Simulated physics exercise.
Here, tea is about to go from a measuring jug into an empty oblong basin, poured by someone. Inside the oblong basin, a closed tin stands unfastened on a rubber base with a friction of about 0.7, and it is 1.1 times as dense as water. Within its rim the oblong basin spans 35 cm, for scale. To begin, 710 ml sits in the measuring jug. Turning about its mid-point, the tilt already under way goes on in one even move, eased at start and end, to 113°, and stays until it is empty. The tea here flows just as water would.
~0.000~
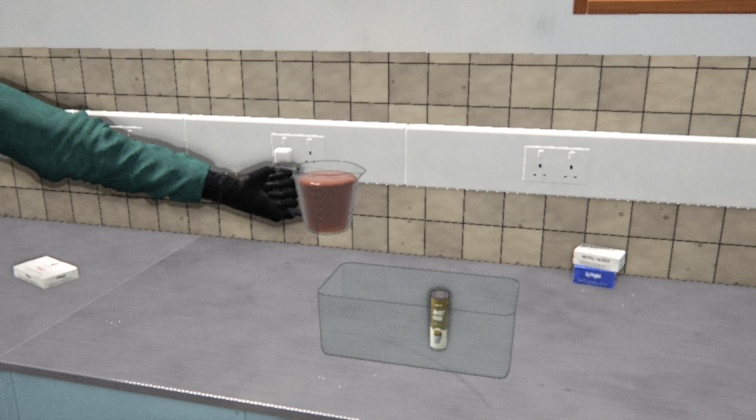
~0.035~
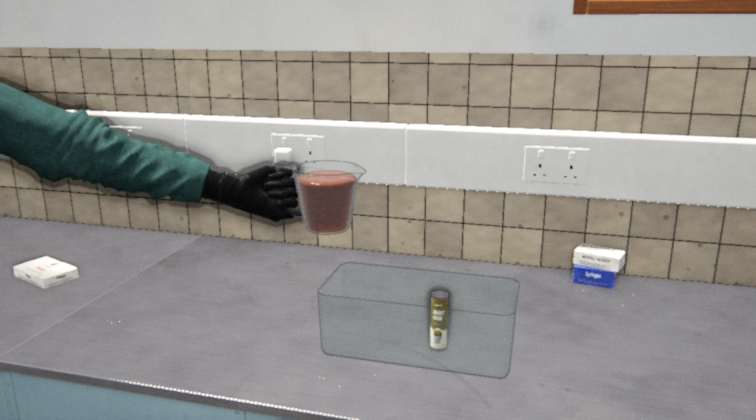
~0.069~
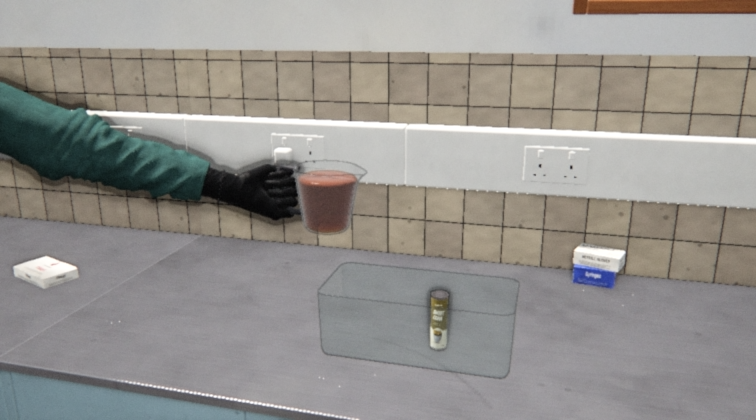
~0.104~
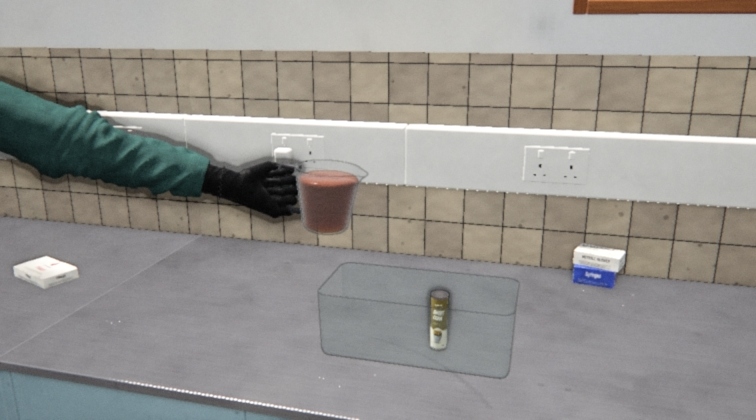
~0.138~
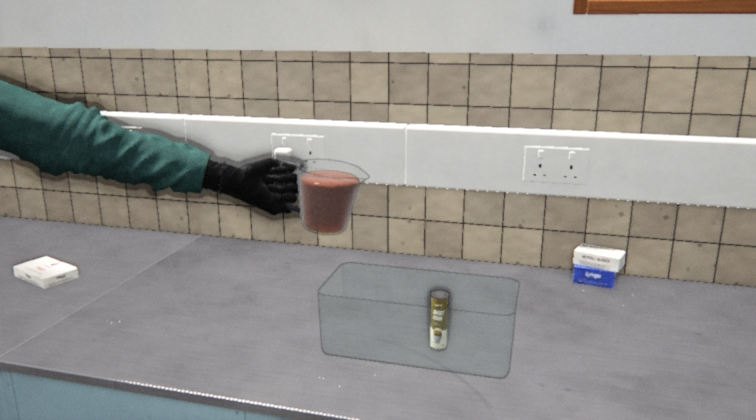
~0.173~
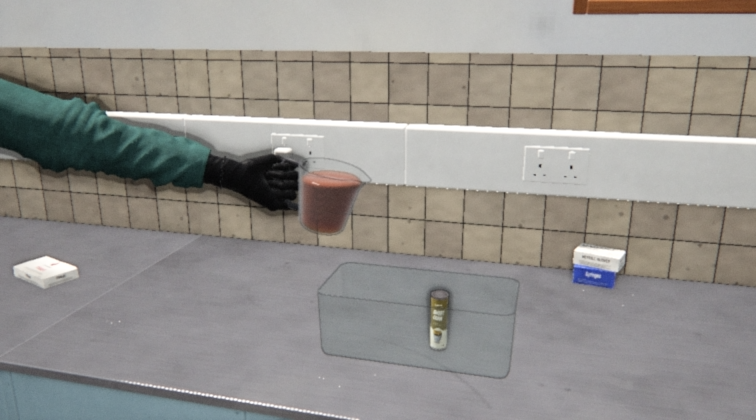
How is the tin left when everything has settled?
It does not tip.
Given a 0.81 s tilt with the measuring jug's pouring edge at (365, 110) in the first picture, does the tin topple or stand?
Then it falls.
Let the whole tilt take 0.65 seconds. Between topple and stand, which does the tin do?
With that tilt, the tin stays on its base.
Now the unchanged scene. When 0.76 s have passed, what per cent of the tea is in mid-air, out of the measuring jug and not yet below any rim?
Near 16 in a hundred.
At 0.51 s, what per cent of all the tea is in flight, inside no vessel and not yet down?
About 30 per cent.
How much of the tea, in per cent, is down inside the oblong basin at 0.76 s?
Around 76 parts in a hundred.
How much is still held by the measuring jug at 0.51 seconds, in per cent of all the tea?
Remaining: Near 62 % of the total.
By 0.51 s the tilt is 80° and 63 per cent is still to pour; the tin stands where it began.
By 0.76 s the tilt is 112° and 8 per cent is still to pour; the tin stands where it began.
By 1.03 s the tilt is 113° and 0 per cent is still to pour; the tin stands where it began.
By 1.31 s the tilt is 113° and 0 per cent is still to pour; the tin stands where it began.
At rest the tin stands where it began.
